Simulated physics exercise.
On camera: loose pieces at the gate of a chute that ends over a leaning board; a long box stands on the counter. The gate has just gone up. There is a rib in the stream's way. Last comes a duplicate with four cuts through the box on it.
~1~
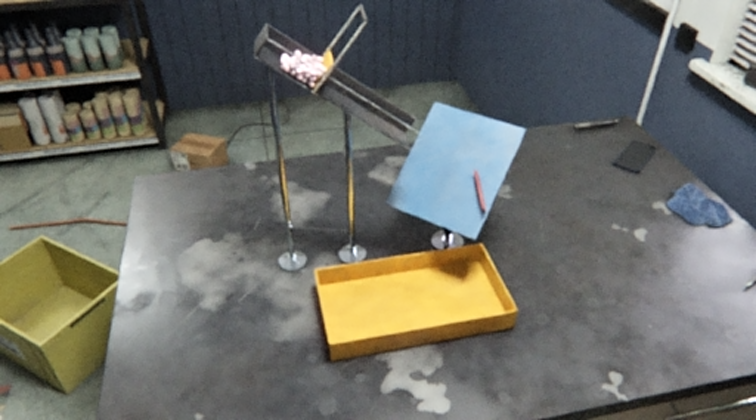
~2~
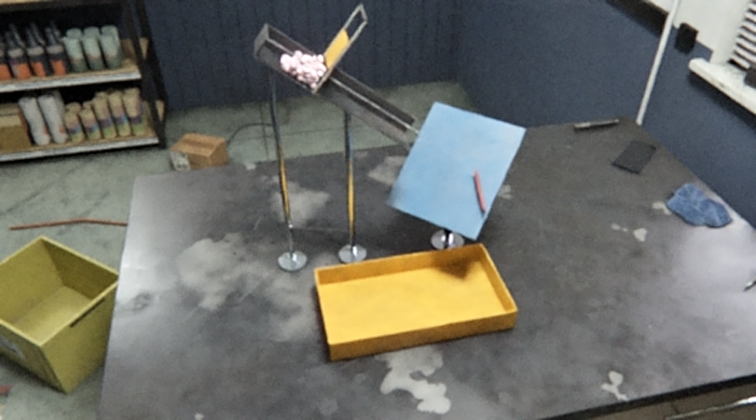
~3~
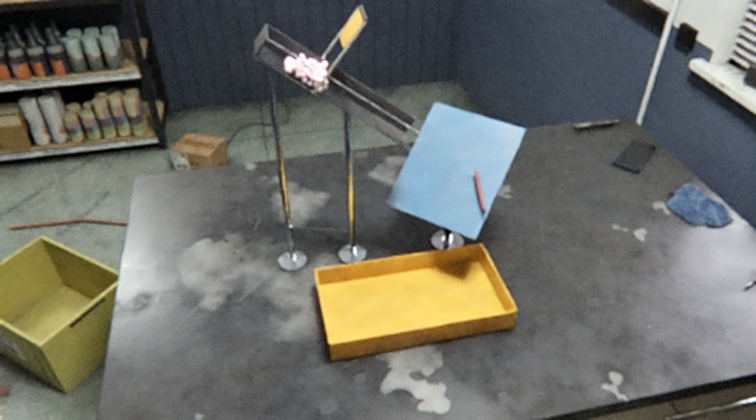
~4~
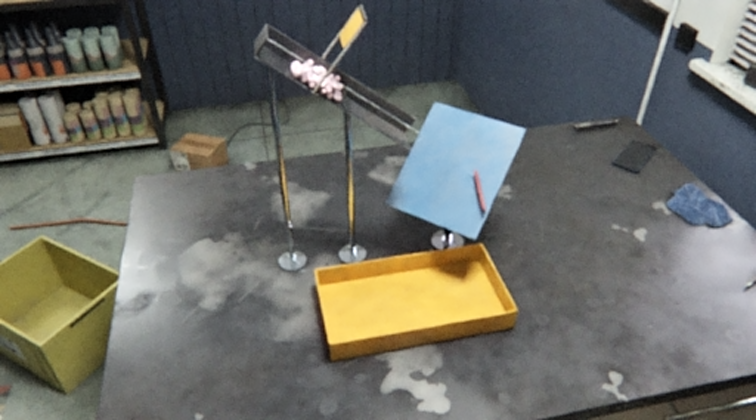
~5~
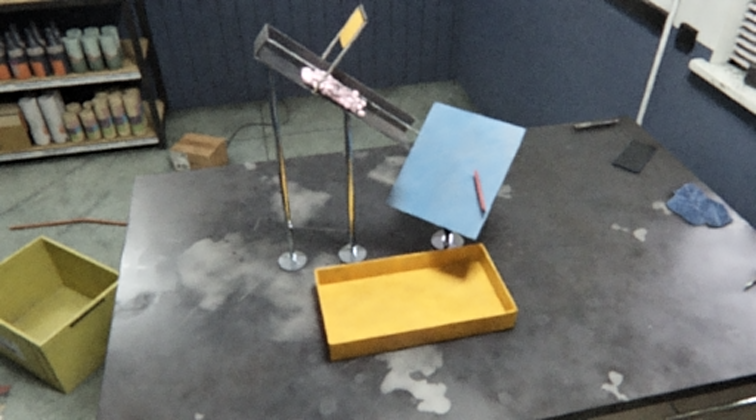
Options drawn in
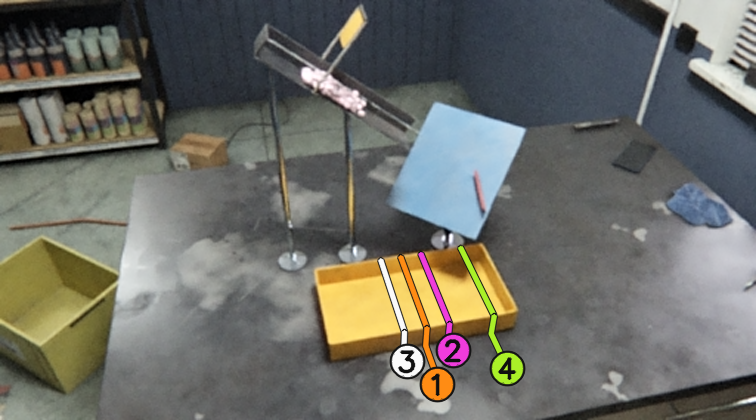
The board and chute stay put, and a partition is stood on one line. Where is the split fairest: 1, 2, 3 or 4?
I would pick line 2.
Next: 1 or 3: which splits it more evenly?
That would be 1.
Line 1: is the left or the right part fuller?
More lands on the right.
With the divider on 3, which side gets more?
More lands on the right.
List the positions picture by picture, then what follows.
Load behind the gate (304, 67), sugar pearls; lip of the chute (407, 141), sloping fairly steeply, in the first frame.
Middle of the board (454, 167), tilted fairly steeply; middle of its low edge (428, 221); of its high edge (479, 115), in the second frame.
Front corners of the box (330, 344) and (517, 310), empty; front of the load (324, 77), in the third frame.
Middle of the load (320, 79); its front (338, 94), roughly a quarter of the way to the lip; rib from (475, 170) to (484, 209), in the fourth frame.
Middle of the load (331, 92); its front (363, 103), roughly half of the way to the lip, in the fifth frame.
On the marked copy, line 1 crosses the front rim at (426, 327); line 2 crosses the front rim at (449, 323); line 3 crosses the front rim at (404, 331); line 4 crosses the front rim at (493, 315).
With 1, of what is caught, roughly a quarter on the left of the divider, the larger part on the right.
With 2, of what is caught, roughly a third on the left of the divider, roughly two thirds on the right.
With 3, of what is caught, just a few on the left of the divider, almost all on the right.
With 4, of what is caught, almost all on the left of the divider, about a tenth on the right.
